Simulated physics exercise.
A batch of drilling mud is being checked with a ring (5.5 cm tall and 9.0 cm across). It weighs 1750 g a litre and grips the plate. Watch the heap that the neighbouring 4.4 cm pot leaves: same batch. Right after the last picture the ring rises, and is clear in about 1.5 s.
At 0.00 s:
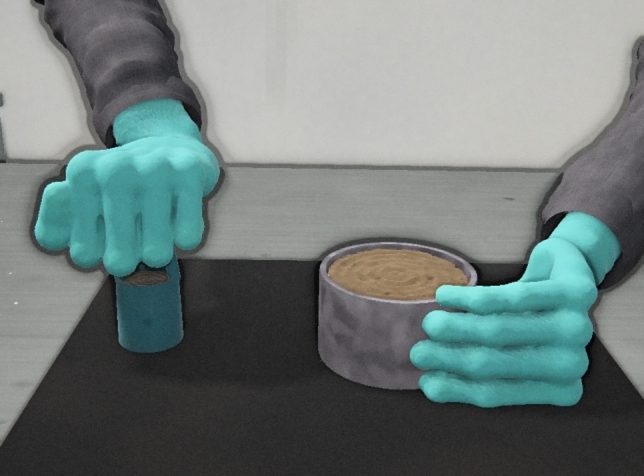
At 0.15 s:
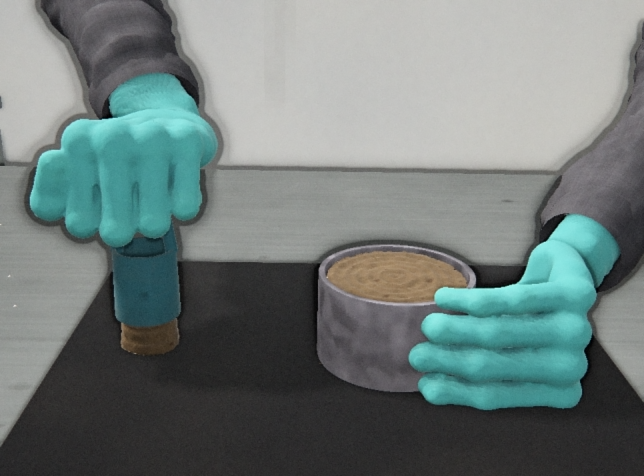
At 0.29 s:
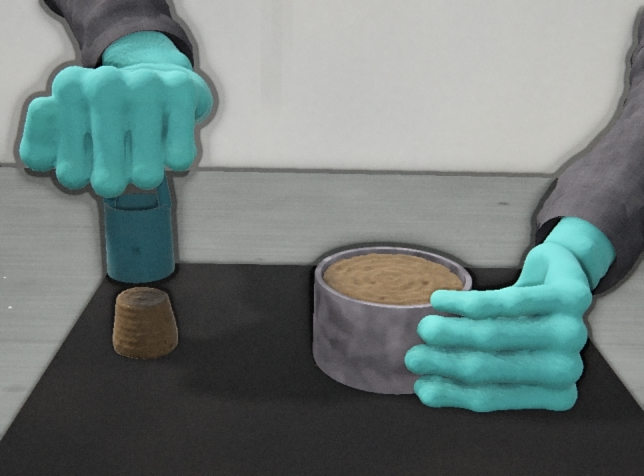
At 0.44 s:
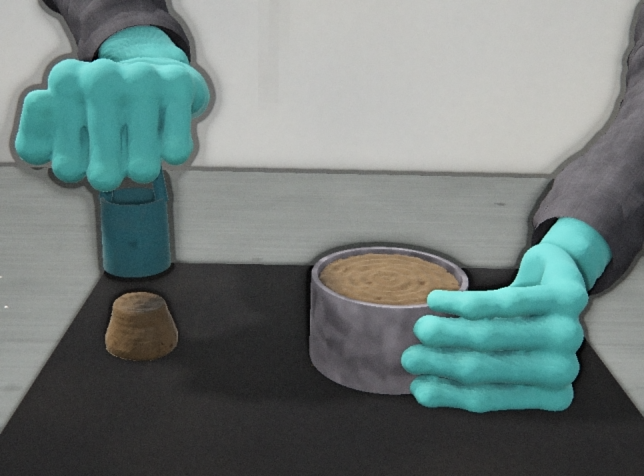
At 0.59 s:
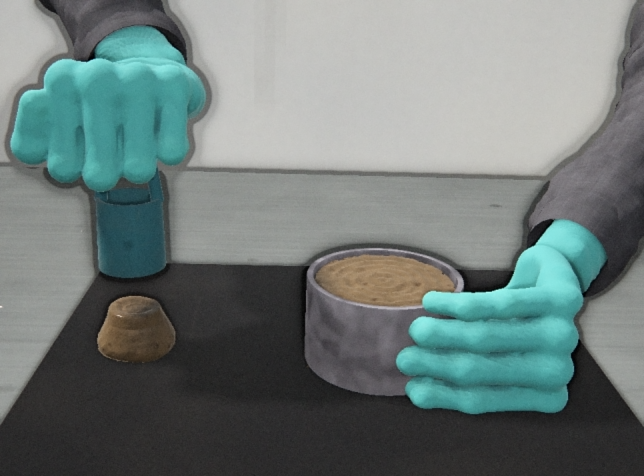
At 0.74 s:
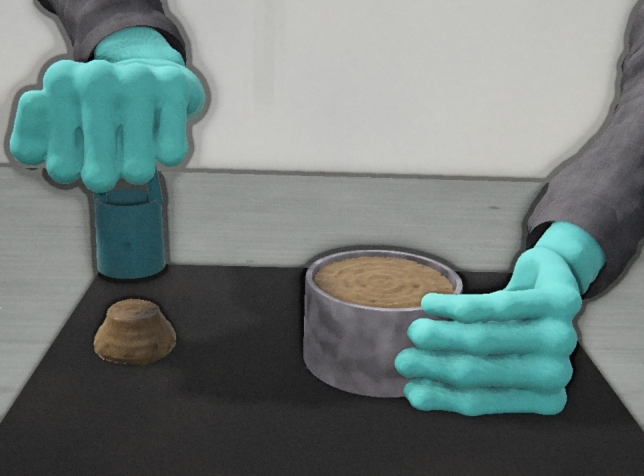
The clip opens with one gloved hand gripping an upright teal tube on a dark mat and another holding a wide grey ring filled with brown material. The left hand lifts the tube, leaving a brown heap that slumps lower and wider while the ring stays down and the tube hovers above.
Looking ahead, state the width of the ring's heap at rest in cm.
It comes to near 15.3 cm.
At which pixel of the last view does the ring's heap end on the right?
Near (498, 377).
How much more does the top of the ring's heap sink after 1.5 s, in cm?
About 1.5 cm.
After 1.1 s, the ring is up 1.2 cm; the drilling mud has come down 0.1 cm to 5.4 cm and is 9.4 cm wide.
After 1.5 s, the ring is up 3.5 cm; the drilling mud has come down 1.1 cm to 4.4 cm and is 12 cm wide.
After 1.9 s, the ring is up 5.8 cm; the drilling mud has come down 2.1 cm to 3.4 cm and is 13 cm wide.
After 2.3 s, the ring is clear; the drilling mud has come down 2.5 cm to 3.0 cm and is 14 cm wide.
After 4.1 s, at rest, the ring is clear; the drilling mud has come down 2.7 cm to 2.8 cm and is 15 cm wide.
